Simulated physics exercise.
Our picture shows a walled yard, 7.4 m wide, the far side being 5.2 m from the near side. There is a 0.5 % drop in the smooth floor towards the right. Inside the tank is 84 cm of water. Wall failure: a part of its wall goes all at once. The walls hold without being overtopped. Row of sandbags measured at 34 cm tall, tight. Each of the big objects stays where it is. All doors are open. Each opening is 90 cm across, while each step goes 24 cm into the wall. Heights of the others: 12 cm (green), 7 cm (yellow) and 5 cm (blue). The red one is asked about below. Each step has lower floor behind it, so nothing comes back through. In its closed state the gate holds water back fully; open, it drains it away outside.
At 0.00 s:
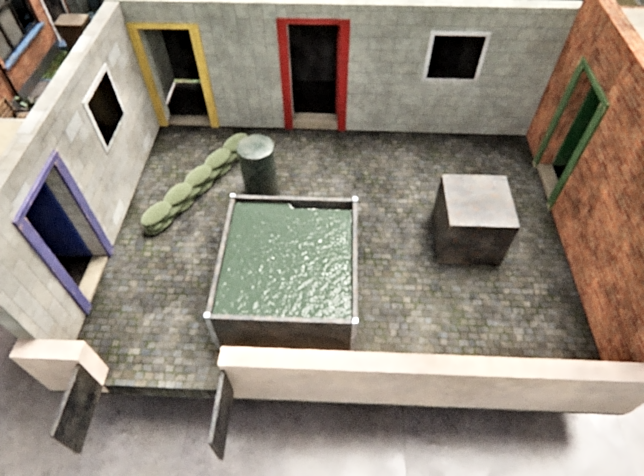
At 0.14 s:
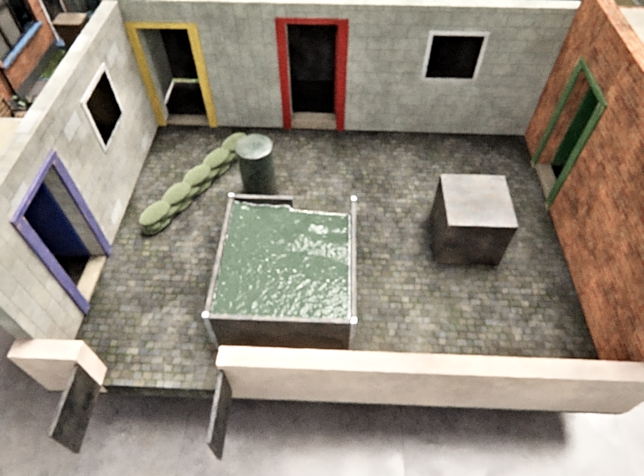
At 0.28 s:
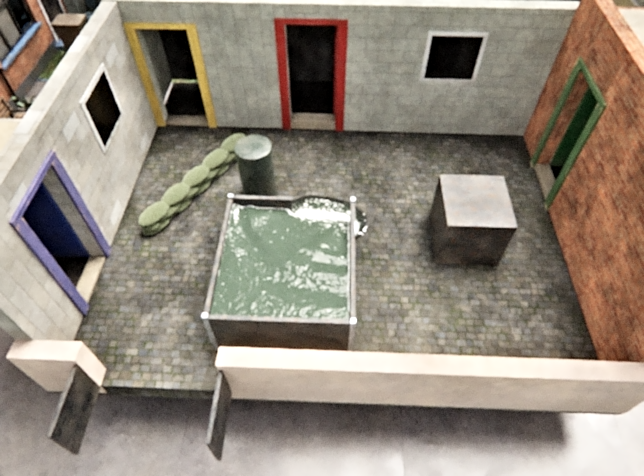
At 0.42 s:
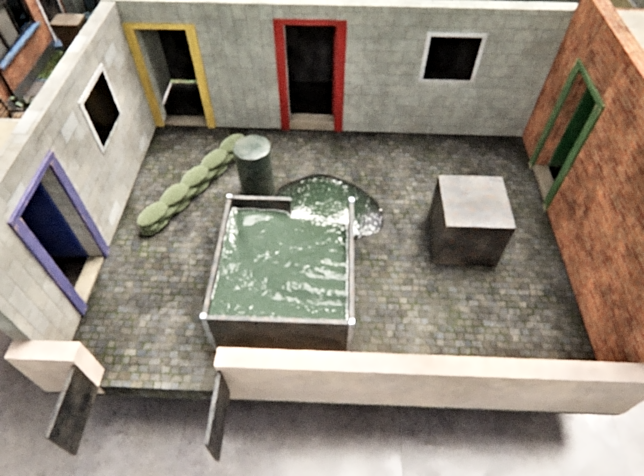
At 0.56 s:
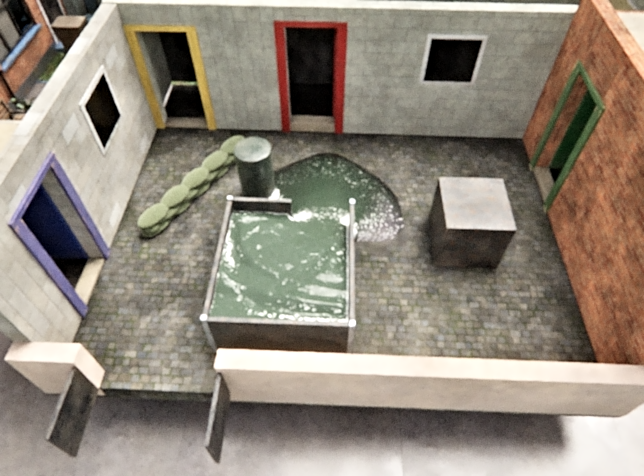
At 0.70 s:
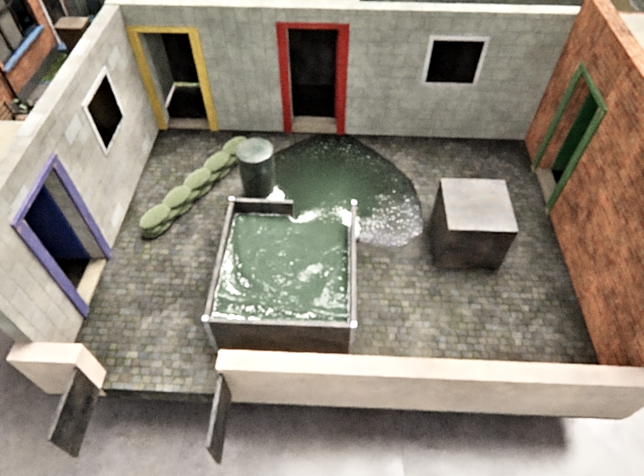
Green water poured out through a gap at the far side of a square tank in a walled yard, spreading across the paved floor toward the back wall, between a round drum and a grey block.
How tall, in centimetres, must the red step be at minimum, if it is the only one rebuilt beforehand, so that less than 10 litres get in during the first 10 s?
It needs to be at least 32 cm tall.
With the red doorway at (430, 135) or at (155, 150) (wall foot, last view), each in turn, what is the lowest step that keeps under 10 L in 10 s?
Roughly 19 cm for the first and 20 cm for the second.
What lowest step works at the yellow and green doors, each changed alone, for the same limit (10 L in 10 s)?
Roughly 12.0 cm at yellow and 17 cm at green.
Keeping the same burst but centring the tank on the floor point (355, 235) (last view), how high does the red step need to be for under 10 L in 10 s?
At least roughly 19 cm high.
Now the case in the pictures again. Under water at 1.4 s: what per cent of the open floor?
Some 30 per cent is wet.
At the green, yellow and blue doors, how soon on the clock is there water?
For green it's 2.2 s, for yellow 1.6 s, and for blue 3.8 s.
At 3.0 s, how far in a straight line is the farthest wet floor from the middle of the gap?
Roughly 4.8 m.
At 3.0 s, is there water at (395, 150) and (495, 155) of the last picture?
Note: Point one reached; point two reached.
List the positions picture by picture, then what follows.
The tank at (288, 256) is whole and still, 84 cm deep; the red door at (315, 86) is dry, in the first picture.
The gap is on the far side, the front 0.3 m out at a hidden place; the back of the tank holds 84 cm, in the second picture.
The front is at a hidden place, 0.9 m from the gap on the far side; 0.9 m2 of floor is wet, 84 cm left at the back, in the third picture.
The front is at (319, 177), 1.5 m from the gap on the far side; 2.0 m2 of floor is wet, 82 cm left at the back, in the fourth picture.
Water pours out on the far side and has run 2.1 m, to (321, 157); about 6 cm deep outside, 76 cm at the back, in the fifth picture.
The gap is on the far side, the front 2.7 m out at (327, 136); the back of the tank holds 72 cm; 0.2 m in a straight line remain to the red door at (314, 90), in the sixth picture.
After 1.4 s water covers 30 % of the floor, deepest (43 cm) near (332, 236); 35 cm at the red door, 21 litres in over its 21 cm step.
After 3.0 s water covers 45 % of the floor, deepest (32 cm) near (519, 150); 24 cm at the red door, 102 litres in over its 21 cm step.
After 10.0 s water covers 95 % of the floor, deepest (14 cm) near (601, 367); 8 cm at the red door, 108 litres in over its 21 cm step.
At the red door as built, the water arrived by 0.8 s and peaked near 38 cm at 1.8 s.
With a step of 26.5 cm, 43 litres would have come in within the 10 s; with 35.5 cm, 3 litres. So under 10 litres takes about 32 cm.
